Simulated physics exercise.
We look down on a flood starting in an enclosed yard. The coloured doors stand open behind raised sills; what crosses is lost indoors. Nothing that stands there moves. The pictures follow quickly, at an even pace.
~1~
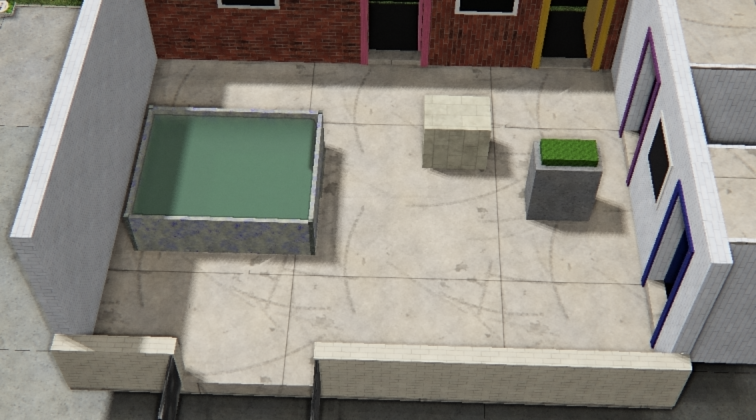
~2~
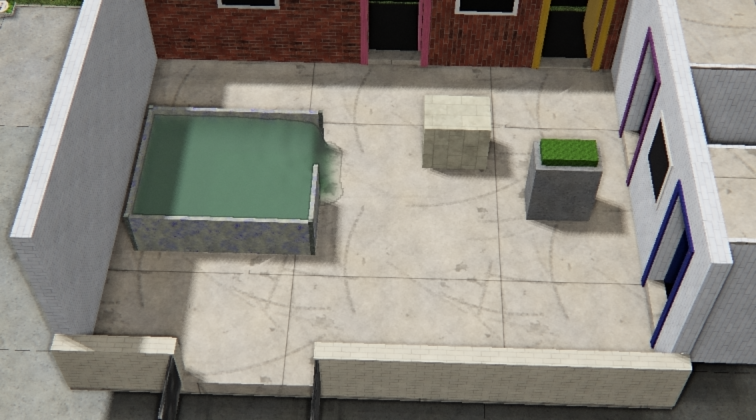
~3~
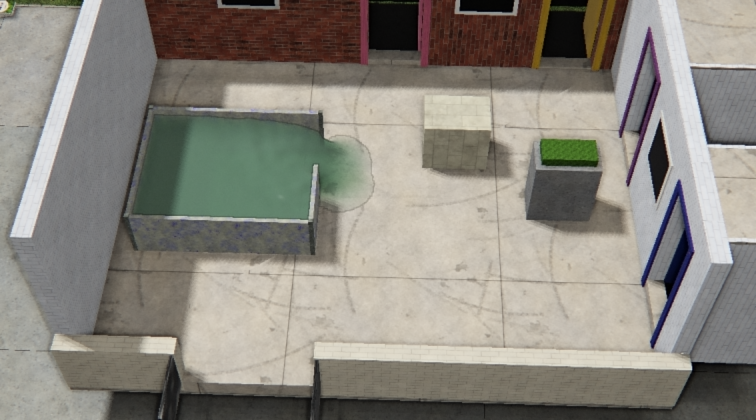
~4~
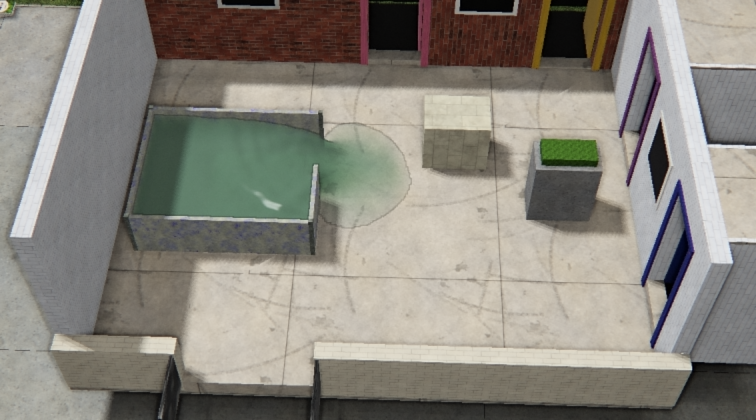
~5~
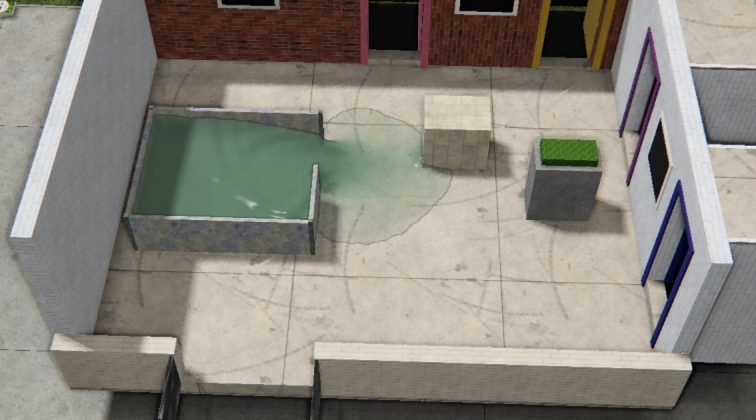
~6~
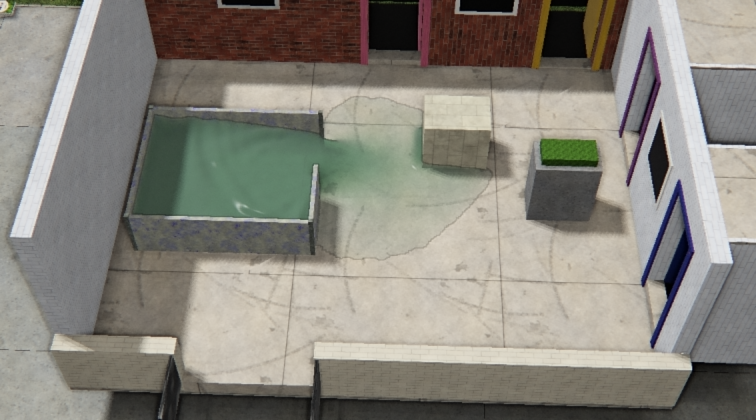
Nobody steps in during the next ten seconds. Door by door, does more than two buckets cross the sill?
In the end: The yellow door lets in a lot; the blue door admits no more than that; the pink door lets in a lot; the purple door admits no more than that.
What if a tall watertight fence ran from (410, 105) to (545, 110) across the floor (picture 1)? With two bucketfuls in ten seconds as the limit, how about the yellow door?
One by one: Yellow passes that mark.
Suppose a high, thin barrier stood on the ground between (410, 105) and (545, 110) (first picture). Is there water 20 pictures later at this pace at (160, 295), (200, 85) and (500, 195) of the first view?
In that order: No water, no water, wet.
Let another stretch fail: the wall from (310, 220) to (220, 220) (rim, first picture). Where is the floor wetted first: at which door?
It is the blue door.
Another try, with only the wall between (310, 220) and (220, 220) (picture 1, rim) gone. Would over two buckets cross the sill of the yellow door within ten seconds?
My reading: Yellow goes over.
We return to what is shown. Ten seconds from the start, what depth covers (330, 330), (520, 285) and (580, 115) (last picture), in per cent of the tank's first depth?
In turn 8, 12 and 8 in a hundred.
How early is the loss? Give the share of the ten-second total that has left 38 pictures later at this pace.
Some 65 per cent.
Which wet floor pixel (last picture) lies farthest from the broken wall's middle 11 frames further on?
Roughly at (636, 311).
A moment on, water covers 25 % of the floor; the yellow door not reached, the blue door not reached, the pink door not reached, the purple door not reached.
Next, water covers 40 % of the floor; the yellow door wet at the sill, nothing in, the blue door not reached, the pink door over two buckets in, the purple door wet at the sill, nothing in.
Then, water covers 55 % of the floor; the yellow door under two buckets in, the blue door wet at the sill, nothing in, the pink door far over two buckets in, the purple door wet at the sill, nothing in.
Later, water covers 80 % of the floor; the yellow door over two buckets in, the blue door under two buckets in, the pink door far over two buckets in, the purple door wet at the sill, nothing in.
In the end, water covers 95 % of the floor; the yellow door far over two buckets in, the blue door under two buckets in, the pink door far over two buckets in, the purple door wet at the sill, nothing in.
